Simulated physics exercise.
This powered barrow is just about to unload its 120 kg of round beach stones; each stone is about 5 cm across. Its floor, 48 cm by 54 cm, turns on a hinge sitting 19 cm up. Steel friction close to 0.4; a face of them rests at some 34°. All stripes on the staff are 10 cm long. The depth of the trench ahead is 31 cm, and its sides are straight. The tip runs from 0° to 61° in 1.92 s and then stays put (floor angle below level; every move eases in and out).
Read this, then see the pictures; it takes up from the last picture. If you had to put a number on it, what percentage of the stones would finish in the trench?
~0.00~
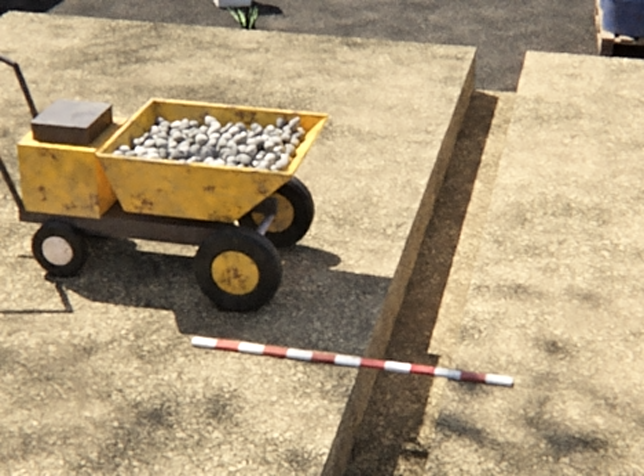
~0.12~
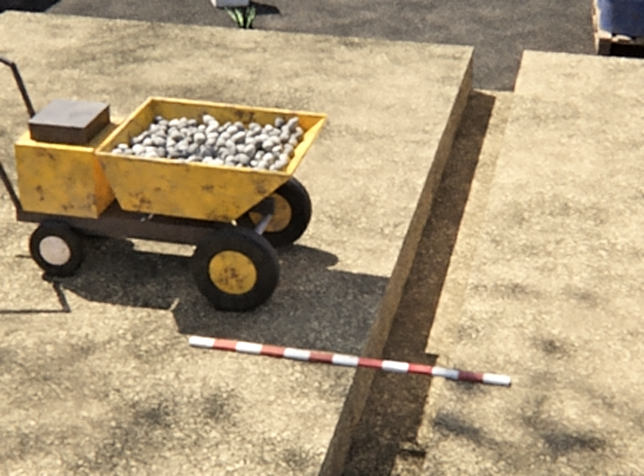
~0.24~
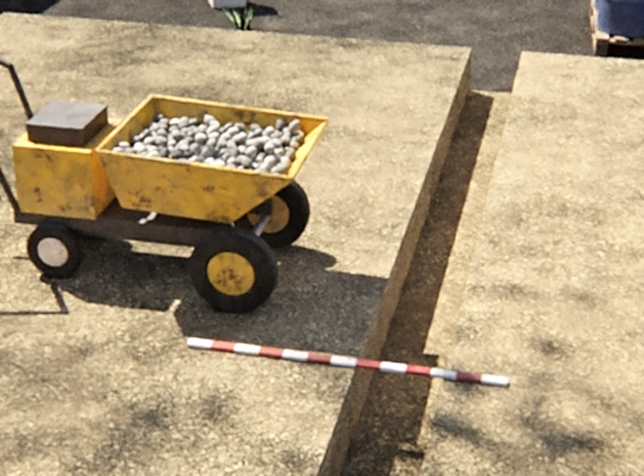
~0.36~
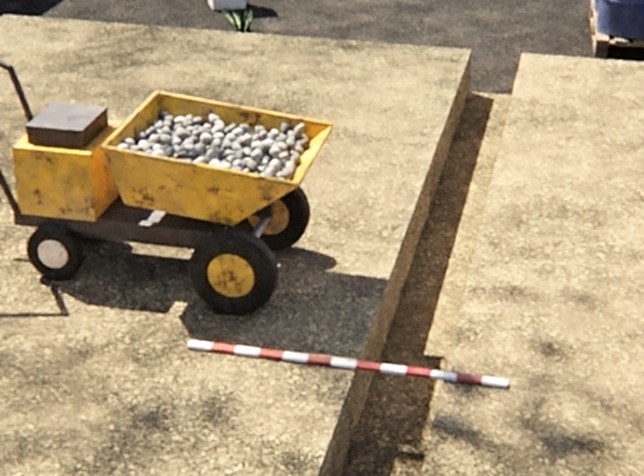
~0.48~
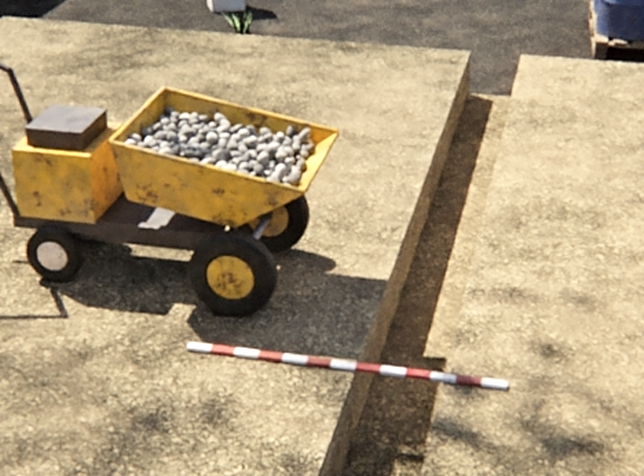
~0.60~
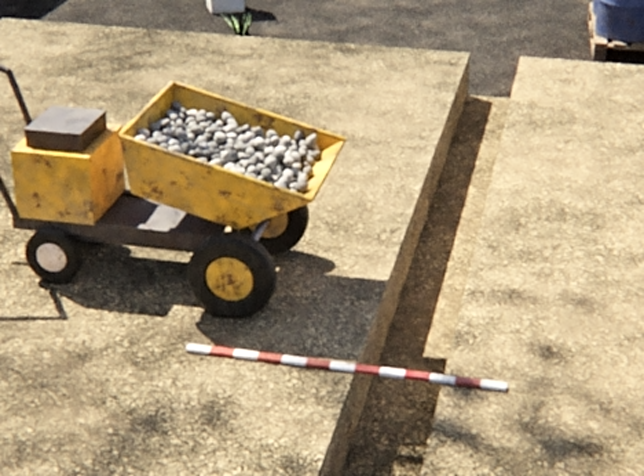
I'd put it at about 100 percent.
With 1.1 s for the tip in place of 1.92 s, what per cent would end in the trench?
It'd be some 100 per cent.
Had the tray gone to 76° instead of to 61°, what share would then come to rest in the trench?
I'd expect around 100 in a hundred.
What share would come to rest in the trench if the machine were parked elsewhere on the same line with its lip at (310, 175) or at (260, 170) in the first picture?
First place: Near 95%; second place: Near 80%.
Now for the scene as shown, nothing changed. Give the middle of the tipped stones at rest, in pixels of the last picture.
Roughly (421, 342), I'd say.
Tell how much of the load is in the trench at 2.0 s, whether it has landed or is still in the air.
Roughly 55 percent of the load.
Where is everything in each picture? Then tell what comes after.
The tray is at 0°, its lip at (292, 175); the top of the load is at (279, 136), in the first frame.
The tray is at 1°, its lip at (291, 176); the top of the load is at (269, 136); the stones move at 0.1 m/s on average, in the second frame.
Lip at (293, 179), floor tilted 3°, highest stones at (241, 138); the stones move at 0.2 m/s on average, in the third frame.
Lip at (299, 185), floor tilted 6°, highest stones at (216, 138); the stones move at 0.2 m/s on average, in the fourth frame.
The tray is at 10°, its lip at (305, 192); the top of the load is at (171, 128); the stones move at 0.3 m/s on average, in the fifth frame.
The tray is at 14°, its lip at (312, 201); the top of the load is at (173, 122); the stones move at 0.3 m/s on average, in the sixth frame.
After 1.4 s the floor is at 51°; 100 % in the tray; the foremost stones are at (370, 233).
After 2.0 s the floor is at 61°; 41 % in the tray, 2 % short of the trench, 57 % in the trench; the foremost stones are at (451, 359).
After 2.4 s the floor is at 61°; 17 % in the tray, 2 % short of the trench, 81 % in the trench; the foremost stones are at (459, 341).
After 4.3 s the floor is at 61°; 0 % in the tray, 100 % in the trench; the foremost stones are at (459, 339).
